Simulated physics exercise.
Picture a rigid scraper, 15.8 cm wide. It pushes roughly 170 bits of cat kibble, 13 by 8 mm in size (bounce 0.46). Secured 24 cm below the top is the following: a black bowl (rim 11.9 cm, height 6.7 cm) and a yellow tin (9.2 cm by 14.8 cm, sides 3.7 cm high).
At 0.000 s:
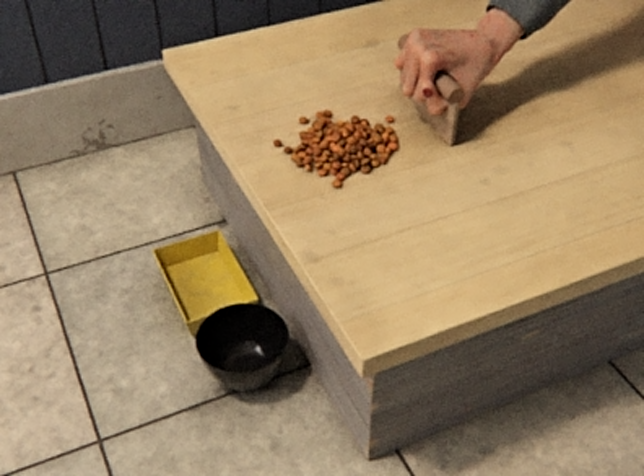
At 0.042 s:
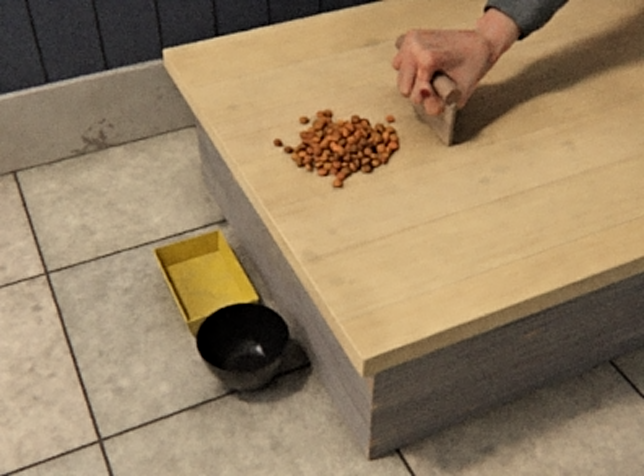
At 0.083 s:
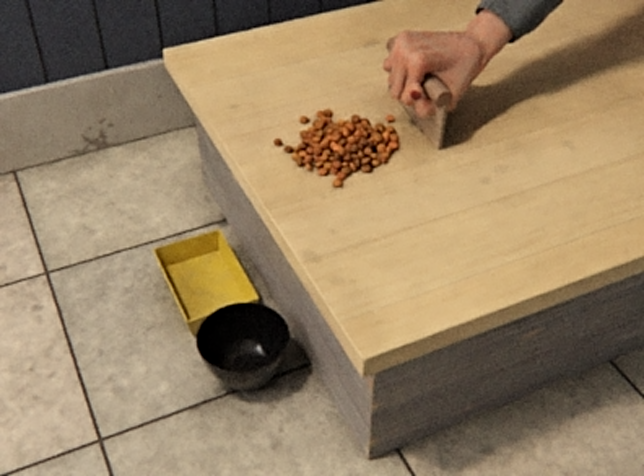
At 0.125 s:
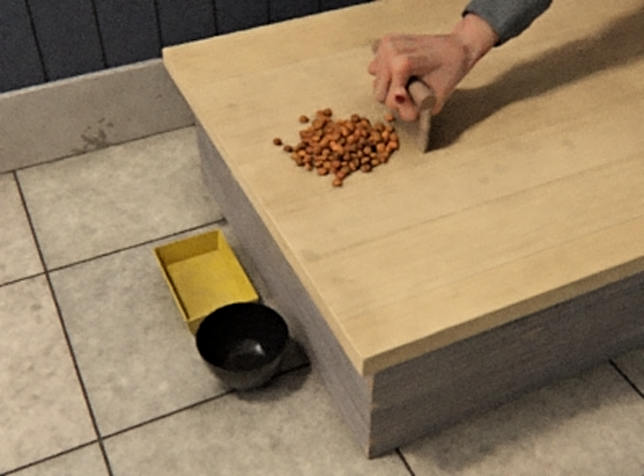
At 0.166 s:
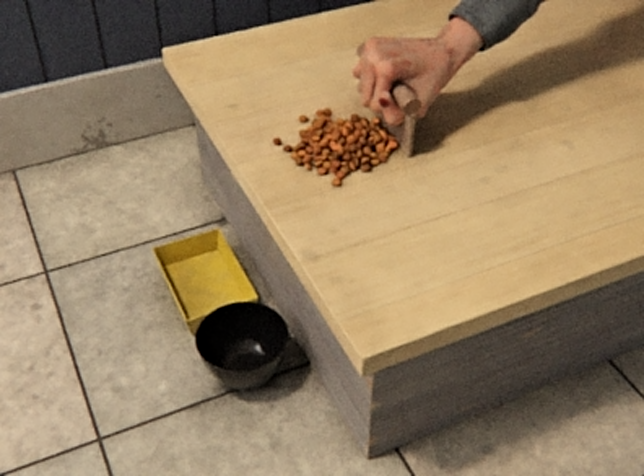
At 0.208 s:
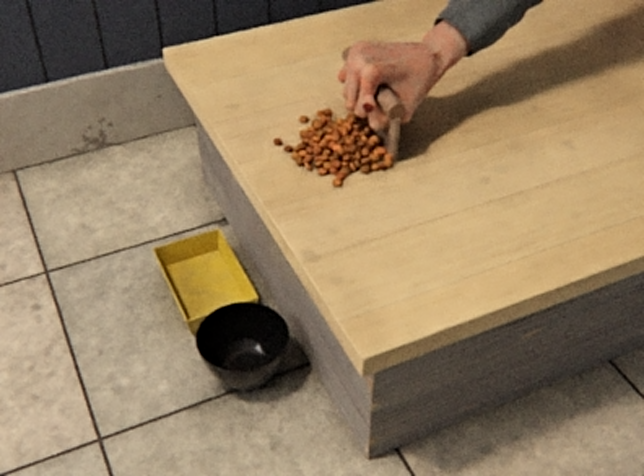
A hand holding a scraper slides left across a wooden platform toward a pile of brown kibble, then meets its right edge and begins pushing the nearest pieces, while a black bowl and yellow tin sit still on the tiles below.
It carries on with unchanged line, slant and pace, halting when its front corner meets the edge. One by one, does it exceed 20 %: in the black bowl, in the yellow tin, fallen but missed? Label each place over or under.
For black bowl: Under. For yellow tin: Over. For missed: Over.
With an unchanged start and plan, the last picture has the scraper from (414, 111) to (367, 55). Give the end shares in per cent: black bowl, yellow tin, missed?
Final shares - black bowl: 0%, yellow tin: 30%, missed: 10%.
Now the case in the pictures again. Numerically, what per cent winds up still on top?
I'd reckon some 15 per cent.
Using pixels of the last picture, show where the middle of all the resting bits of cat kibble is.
The middle sits near pixel (196, 316).
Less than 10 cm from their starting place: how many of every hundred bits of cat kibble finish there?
Share within range: Approx. 10 %.
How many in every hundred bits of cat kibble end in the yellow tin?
Around 30 in a hundred, I'd say.
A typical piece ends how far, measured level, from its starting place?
Level distance: Near 24 cm.
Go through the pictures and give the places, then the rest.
In the first picture, scraper from (455, 111) to (404, 55); moved 0.0 cm; pieces shifted so far, 0; middle of the spill at (346, 134); black bowl at (242, 337); yellow tin at (204, 274).
In the second picture, scraper from (452, 111) to (402, 56); moved 0.5 cm; pieces shifted so far, 0; middle of the spill at (347, 134).
In the third picture, scraper from (443, 114) to (393, 58); moved 1.9 cm; pieces shifted so far, 0; middle of the spill at (347, 133).
In the fourth picture, scraper from (427, 117) to (379, 61); moved 4.1 cm; pieces shifted so far, 0; middle of the spill at (346, 133).
In the fifth picture, scraper from (412, 121) to (364, 64); moved 6.3 cm; pieces shifted so far, 7; middle of the spill at (346, 133).
In the sixth picture, scraper from (396, 126) to (350, 68); moved 8.6 cm; pieces shifted so far, 57; middle of the spill at (345, 133); black bowl at (242, 336); yellow tin at (204, 272). Its speed is about 0.54 m/s.
Then, at 0.41 s, scraper 20 cm from its start, spill 15 cm wide; still on top 100 %.
After 0.62 s, scraper 27 cm from its start, spill 18 cm wide; off the edge, not caught 75 %, still on top 20 %.
After 0.79 s, scraper 27 cm from its start, spill 22 cm wide; black bowl 5 %, yellow tin 30 %, off the edge, not caught 50 %, still on top 15 %.
In the end, at 1.7 s, black bowl 5 %, yellow tin 30 %, fallen but missed 45 %, still on top 15 %.
